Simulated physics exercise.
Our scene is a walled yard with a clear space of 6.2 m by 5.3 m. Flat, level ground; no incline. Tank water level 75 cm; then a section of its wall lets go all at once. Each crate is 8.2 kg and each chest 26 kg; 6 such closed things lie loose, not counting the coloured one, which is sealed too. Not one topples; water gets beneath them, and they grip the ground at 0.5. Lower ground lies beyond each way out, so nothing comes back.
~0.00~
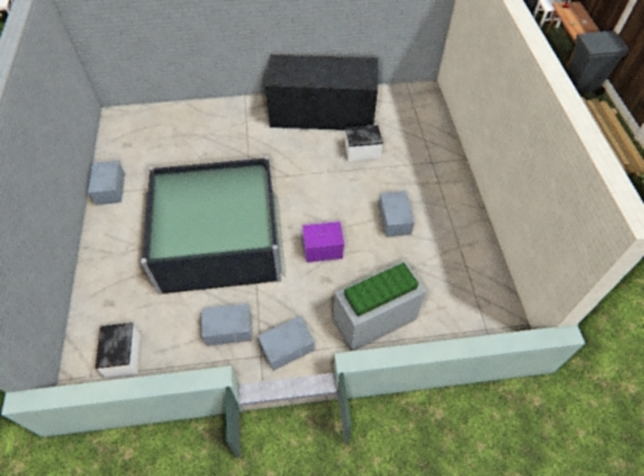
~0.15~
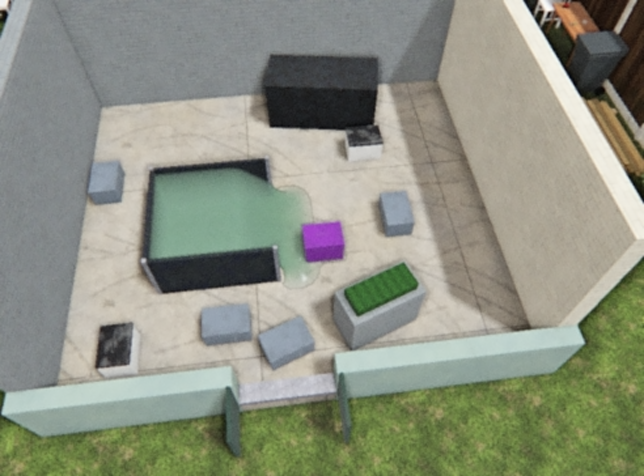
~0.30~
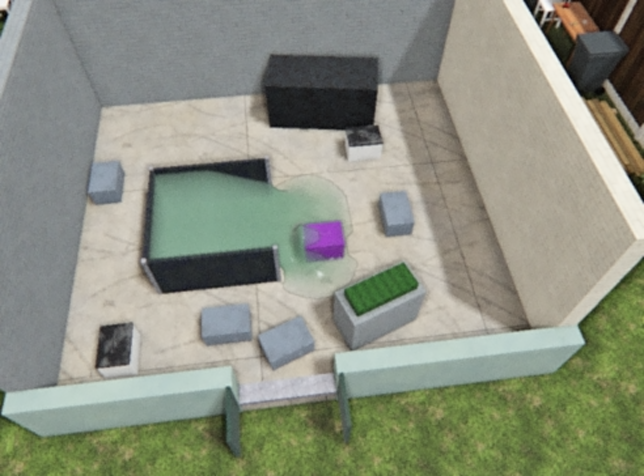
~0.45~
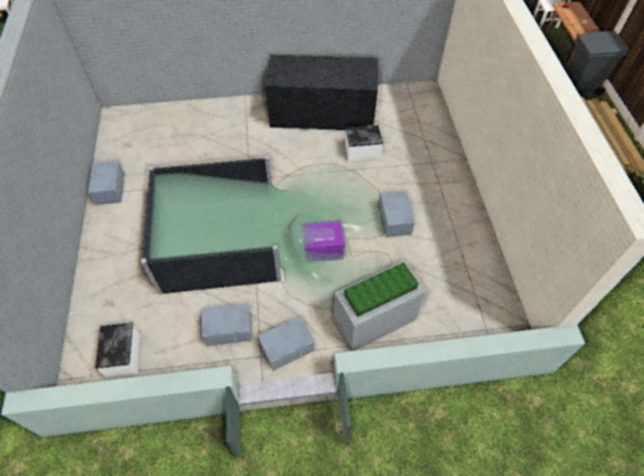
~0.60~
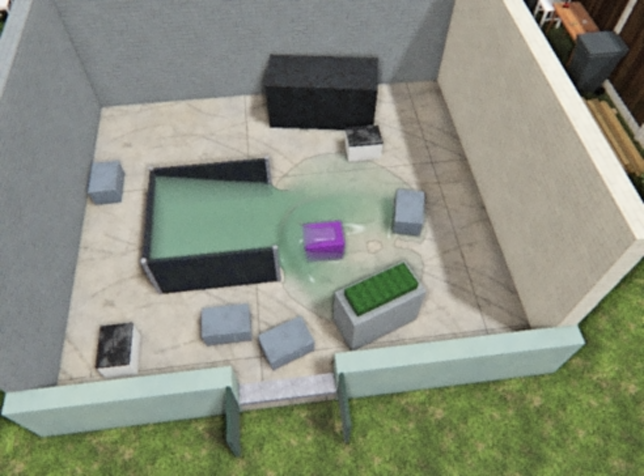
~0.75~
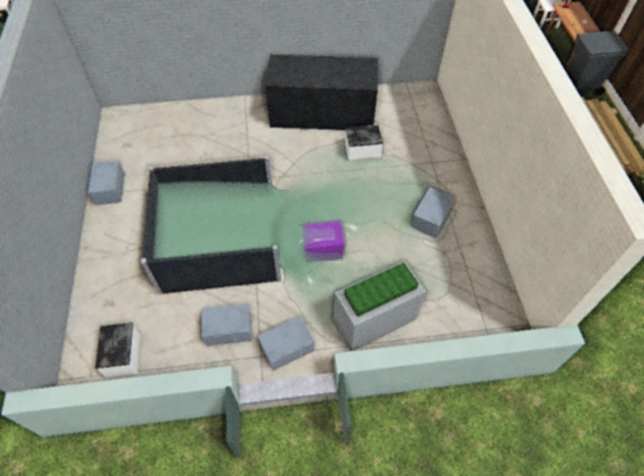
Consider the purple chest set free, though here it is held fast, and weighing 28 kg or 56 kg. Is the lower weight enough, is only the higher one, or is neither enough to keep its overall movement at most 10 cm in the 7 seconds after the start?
Neither is.
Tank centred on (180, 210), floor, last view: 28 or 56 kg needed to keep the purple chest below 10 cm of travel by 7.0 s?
Then the outcome is clear: Not even the heavier works.
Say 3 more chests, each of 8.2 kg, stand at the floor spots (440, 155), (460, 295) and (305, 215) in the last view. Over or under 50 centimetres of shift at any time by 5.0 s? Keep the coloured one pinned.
Going through them in turn, the answers are too far, too far and too far.
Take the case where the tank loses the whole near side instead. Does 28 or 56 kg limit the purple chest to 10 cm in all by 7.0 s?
Well, in that case the light one does it.
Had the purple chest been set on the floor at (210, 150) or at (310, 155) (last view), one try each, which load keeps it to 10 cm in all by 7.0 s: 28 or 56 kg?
In that order: The lighter suffices; the lighter suffices.
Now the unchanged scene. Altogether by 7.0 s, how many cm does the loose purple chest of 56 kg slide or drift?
200 cm.
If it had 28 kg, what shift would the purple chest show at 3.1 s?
Shift: Roughly 200 cm.
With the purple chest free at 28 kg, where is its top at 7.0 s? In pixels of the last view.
Roughly at pixel (407, 332).
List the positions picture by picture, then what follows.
The first picture shows the purple chest at (323, 235) rests on the ground; 2.4 m2 under water; 0 of 7 have shifted.
The second picture shows the purple chest at (323, 235) rests on the ground; water covers 3.3 m2; 0 of 7 have shifted.
The third picture shows the purple chest at (323, 235) rests on the ground; water covers 4.4 m2; 0 of 7 have shifted.
The fourth picture shows the purple chest at (323, 235) rests on the ground; 5.8 m2 under water; 0 of 7 have shifted.
The fifth picture shows the purple chest at (323, 235), on the bottom; water covers 7.3 m2; 1 of 7 have shifted.
The sixth picture shows the purple chest at (323, 235), on the bottom; 8.9 m2 under water; 1 of 7 have shifted.
After 1.4 s the purple chest would be 210 cm from its start with 28 kg and 124 cm from its start with 56 kg; 12 cm of water round it then.
After 3.1 s the purple chest would be 189 cm from its start with 28 kg and 183 cm from its start with 56 kg; 14 cm of water round it then.
After 4.9 s the purple chest would be 178 cm from its start with 28 kg and 183 cm from its start with 56 kg; 11 cm of water round it then.
After 7.0 s the purple chest would be 180 cm from its start with 28 kg and 183 cm from its start with 56 kg; 11 cm of water round it then.
